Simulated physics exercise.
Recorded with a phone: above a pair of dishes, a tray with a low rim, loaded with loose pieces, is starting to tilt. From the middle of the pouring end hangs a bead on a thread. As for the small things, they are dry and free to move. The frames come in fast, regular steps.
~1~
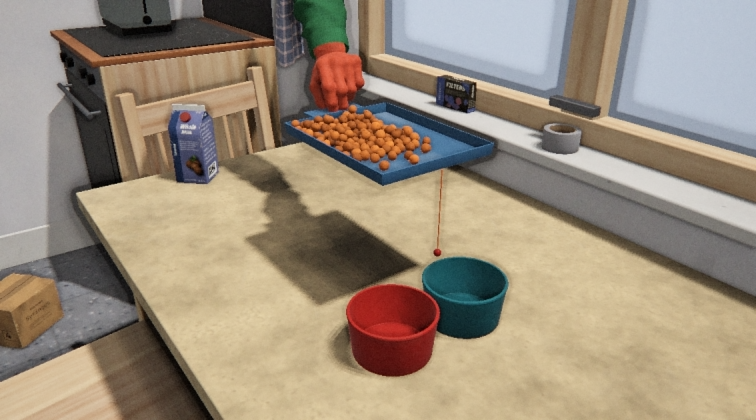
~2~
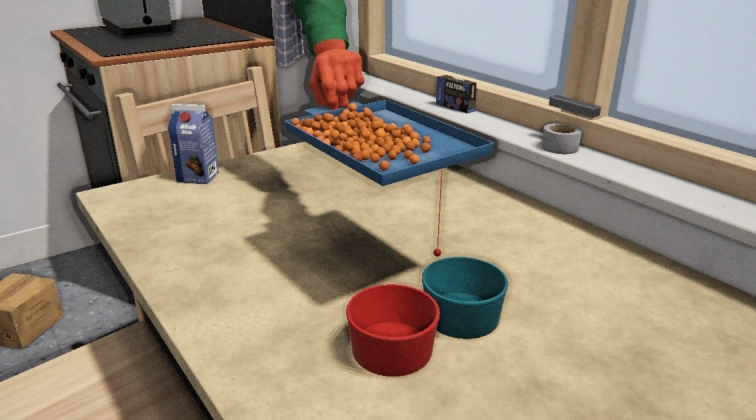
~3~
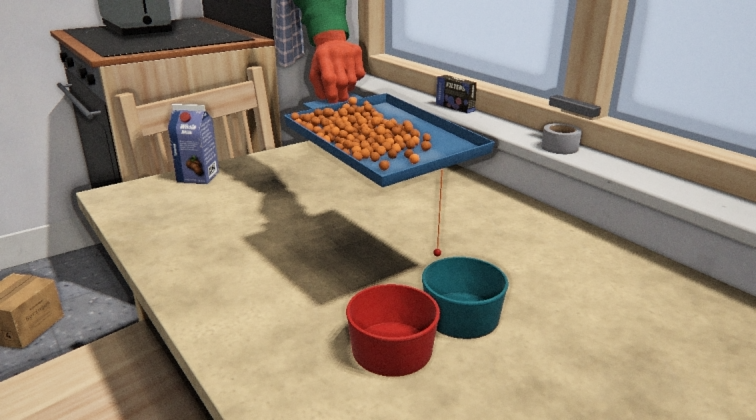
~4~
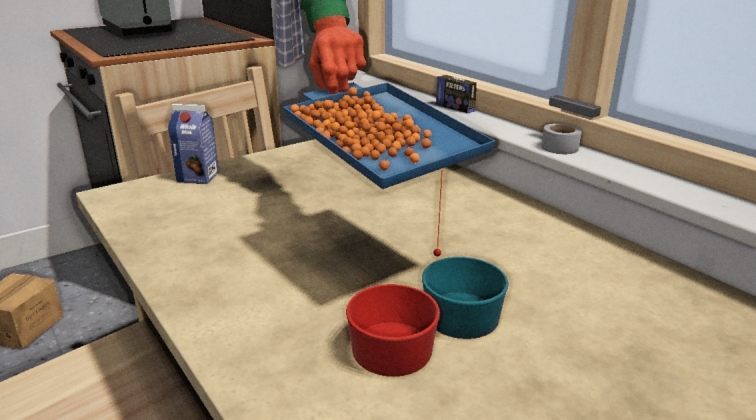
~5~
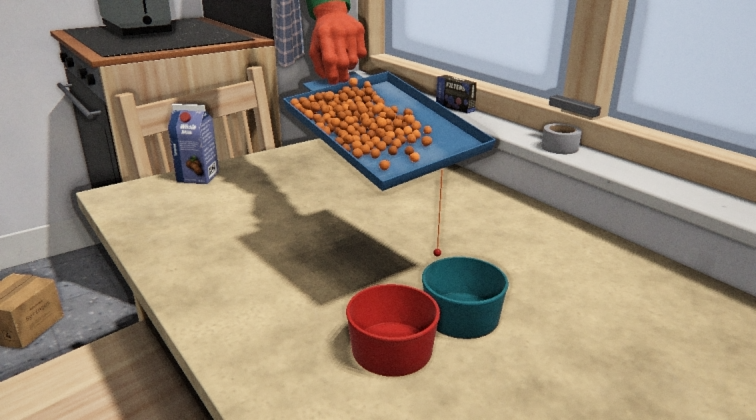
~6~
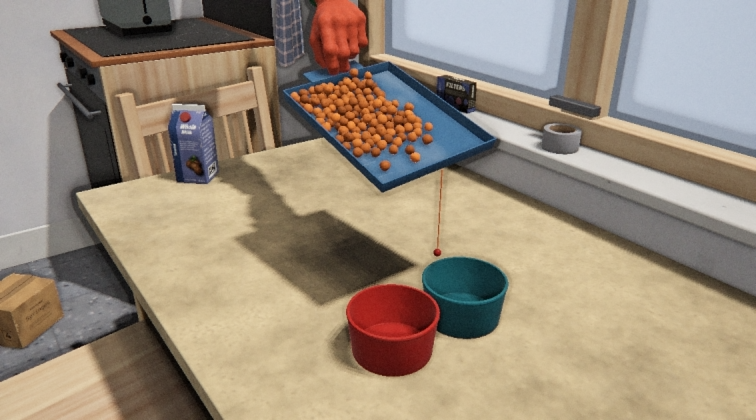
In a kitchen, a red-gloved hand raising the back of a blue tray of orange coated peanuts above red and teal dishes.
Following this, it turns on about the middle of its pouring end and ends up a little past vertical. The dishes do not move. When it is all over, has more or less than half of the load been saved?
More than half.
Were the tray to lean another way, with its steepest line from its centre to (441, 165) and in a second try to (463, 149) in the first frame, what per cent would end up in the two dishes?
50 %, give or take, and then 10 %.
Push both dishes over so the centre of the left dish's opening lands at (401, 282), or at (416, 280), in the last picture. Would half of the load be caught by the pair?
Together the dishes get less than a half first, then less than a half.
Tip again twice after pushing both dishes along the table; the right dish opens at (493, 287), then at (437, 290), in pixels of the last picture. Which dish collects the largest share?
The dish at left, then the dish at right.
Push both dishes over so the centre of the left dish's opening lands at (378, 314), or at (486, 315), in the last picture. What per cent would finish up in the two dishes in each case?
70 and 10 in a hundred.
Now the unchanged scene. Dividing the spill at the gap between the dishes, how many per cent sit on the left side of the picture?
That's roughly 50 per cent of the pieces.
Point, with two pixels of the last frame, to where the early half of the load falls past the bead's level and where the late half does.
Roughly (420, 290) first, then roughly (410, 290).
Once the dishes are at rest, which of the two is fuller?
It's the left of the two that is fuller.
Soon after the last picture, tray tipped steeply; nearly all on the tray; a stray few in the left dish; a small part in the air.
A little later, tray tipped right over; most on the tray; a small part in the left dish; a stray few outside both.
Later still, tray tipped past a quarter turn; about half in the left dish; about a quarter in the right dish; about a quarter outside both.
At rest, tray tipped past a quarter turn; about half in the left dish; about a quarter in the right dish; about a quarter outside both.
